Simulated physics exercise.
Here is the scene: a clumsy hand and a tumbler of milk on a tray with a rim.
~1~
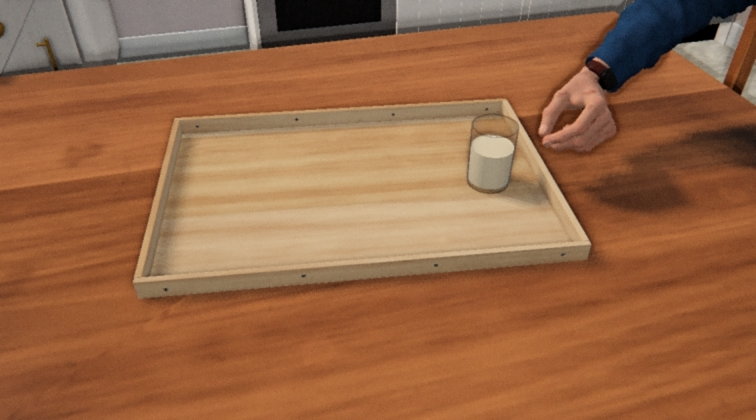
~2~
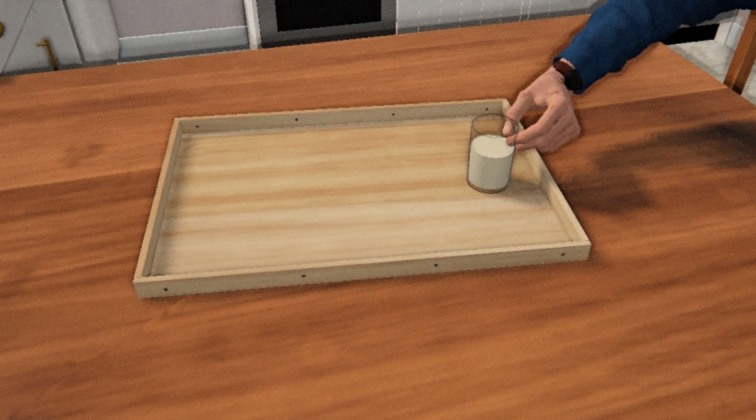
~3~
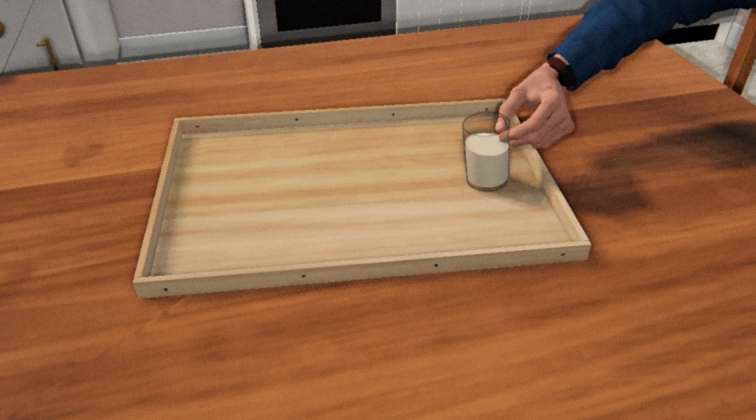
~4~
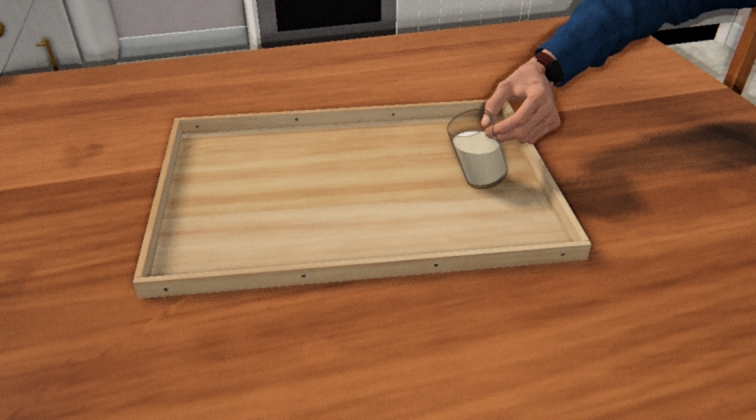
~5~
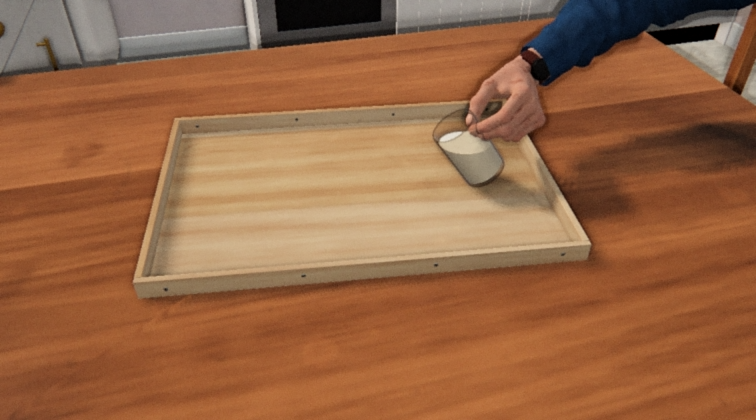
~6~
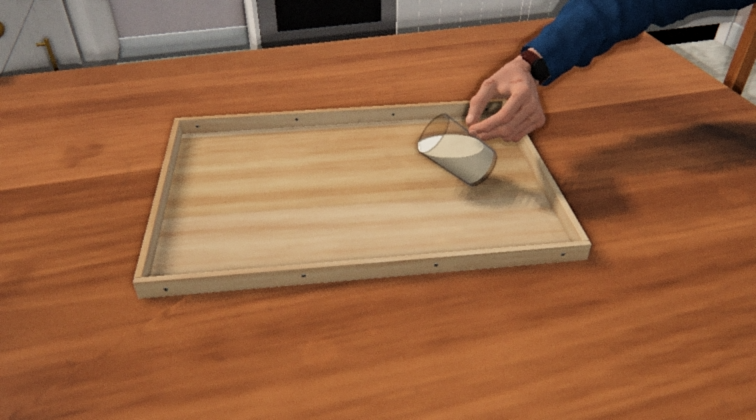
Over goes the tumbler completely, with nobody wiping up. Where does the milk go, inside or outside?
The milk keeps within the tray.
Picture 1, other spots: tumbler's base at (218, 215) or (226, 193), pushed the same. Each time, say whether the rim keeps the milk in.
At the first place it gets out on to the top, at the second it gets out on to the top.
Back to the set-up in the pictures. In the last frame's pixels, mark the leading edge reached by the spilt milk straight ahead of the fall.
The wet patch stops around (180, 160).
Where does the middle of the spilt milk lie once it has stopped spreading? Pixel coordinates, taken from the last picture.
(256, 185).
Next, the tumbler lies in the tray; the puddle covers about as much as a plate; the top is dry.
After that, the puddle covers about as much as a tray; the top is dry.
Finally, the puddle covers about as much as a tray; the top is dry.
